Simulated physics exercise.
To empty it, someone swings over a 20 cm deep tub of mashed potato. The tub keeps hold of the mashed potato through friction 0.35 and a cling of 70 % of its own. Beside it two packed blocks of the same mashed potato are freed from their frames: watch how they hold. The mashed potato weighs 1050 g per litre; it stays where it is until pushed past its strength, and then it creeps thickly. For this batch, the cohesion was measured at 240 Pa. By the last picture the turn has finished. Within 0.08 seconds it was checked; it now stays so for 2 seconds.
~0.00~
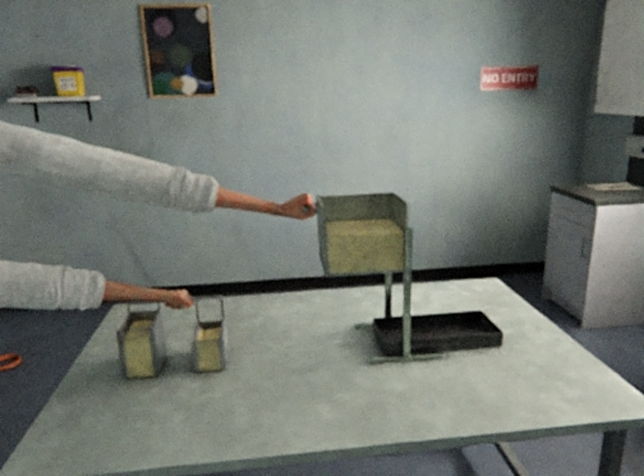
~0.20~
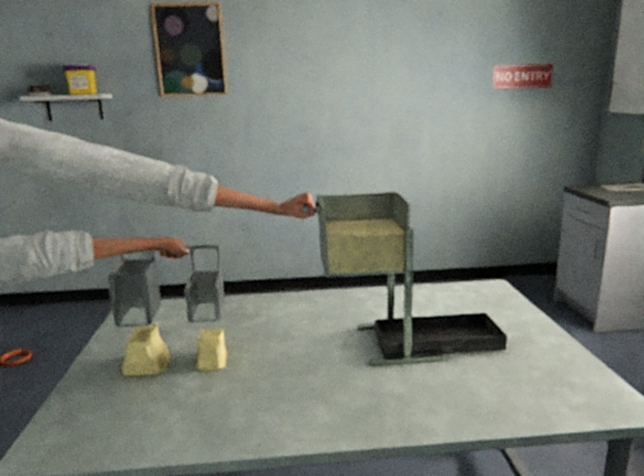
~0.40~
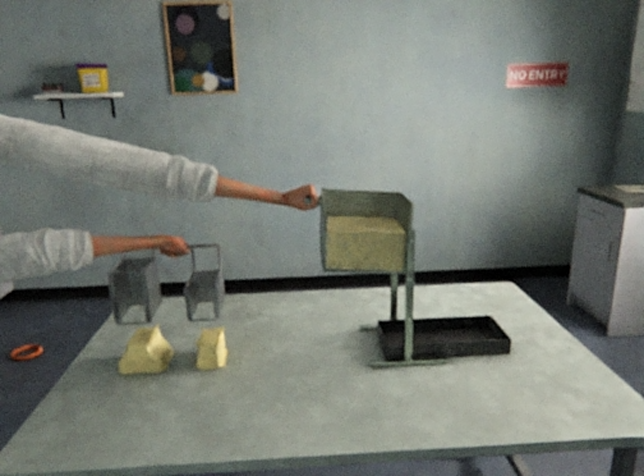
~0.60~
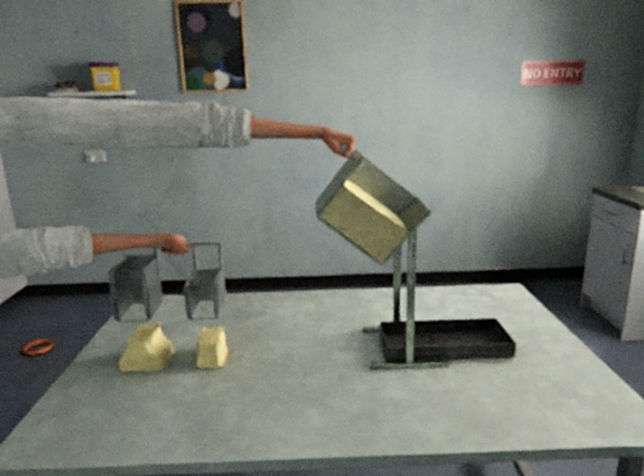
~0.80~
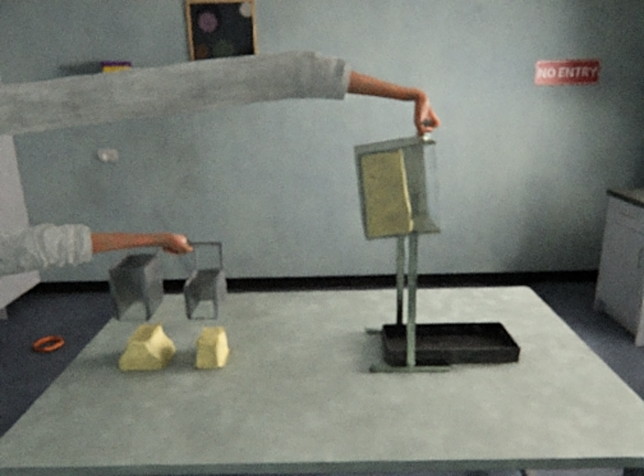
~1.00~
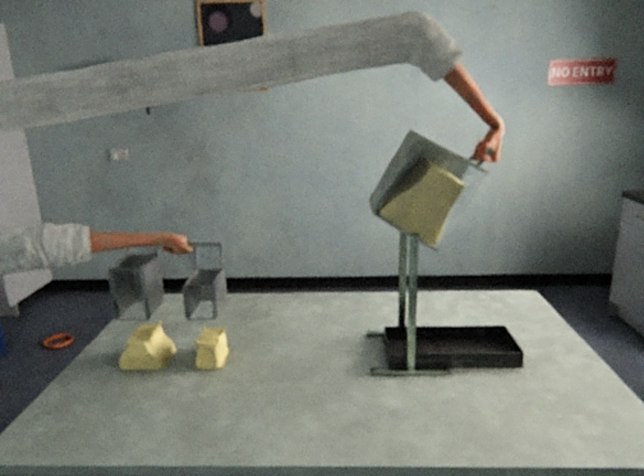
To begin with, one hand grips a tub of yellow mash on a stand while another lifts two grey moulds off two smaller blocks, and the left block slumps more. The upper arm then swings the tub over to the right until it is tilted well past its side, the mash still inside.
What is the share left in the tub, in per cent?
About 0 %.
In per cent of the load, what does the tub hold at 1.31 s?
About 0 %.
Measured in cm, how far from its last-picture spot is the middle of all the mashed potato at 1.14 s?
The shift is near 16 cm.
By 1.14 s, the tub is at 120 degrees and holds 30 %.
By 1.31 s, the tub is at 120 degrees and holds 0 %.
By 1.48 s, the tub is at 120 degrees and holds 0 %.
By 1.65 s, the tub is at 120 degrees and holds 0 %.
By 3.00 s, at the end, the tub is at 120 degrees and holds 0 %.
